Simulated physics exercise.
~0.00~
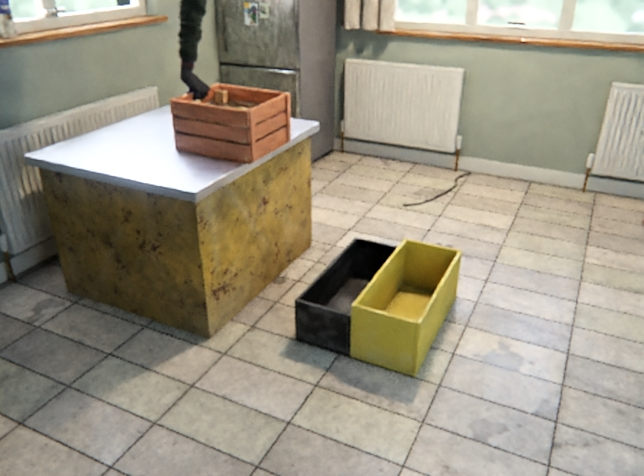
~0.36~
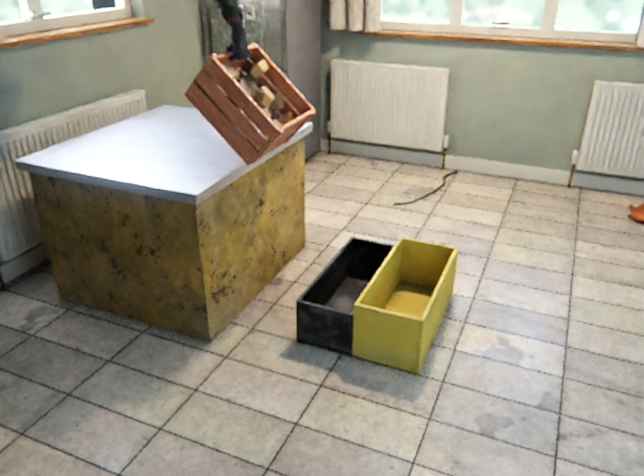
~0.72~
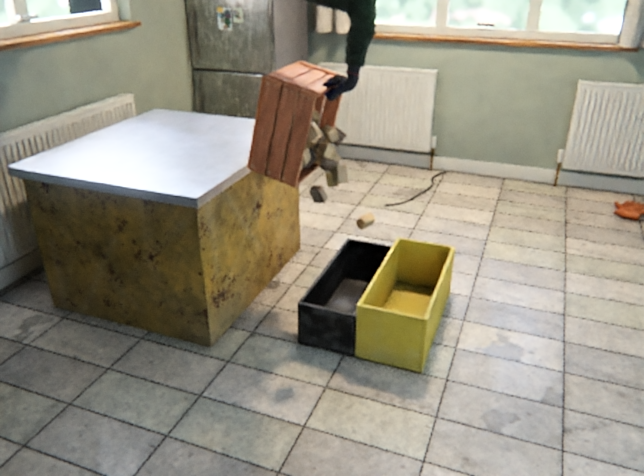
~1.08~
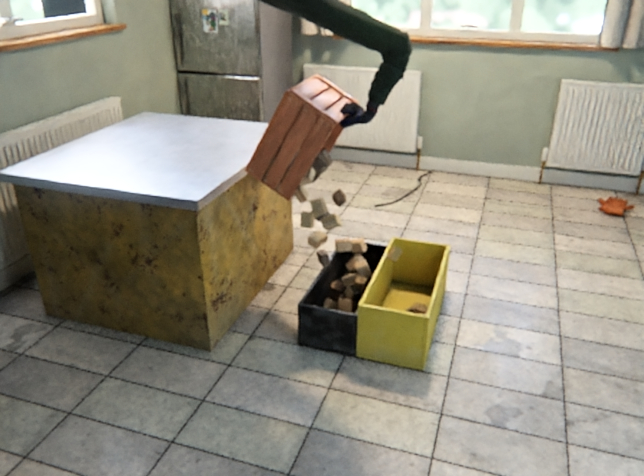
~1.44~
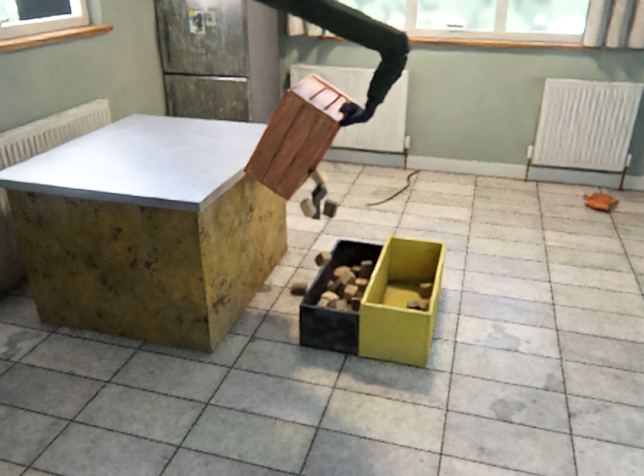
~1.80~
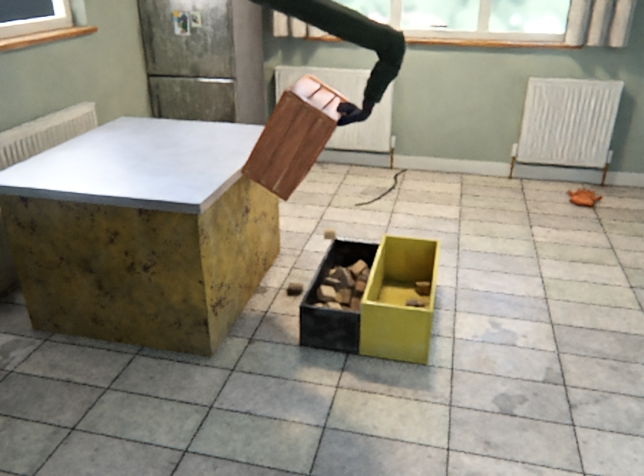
In a tiled kitchen with pale green walls and white radiators, seen from above at an angle as the view drifts slightly sideways, a wooden crate of small timber blocks sits on a white-topped bench at left. A long black bin and a yellow tote stand side by side on the floor to its right. A dark-sleeved, gloved arm lifts the crate and tips it over the bench's edge. Blocks tumble out, mostly into the black bin, while a few land in the yellow tote. The crate stays tipped as the last blocks drop, and one lies on the floor beside the black bin.
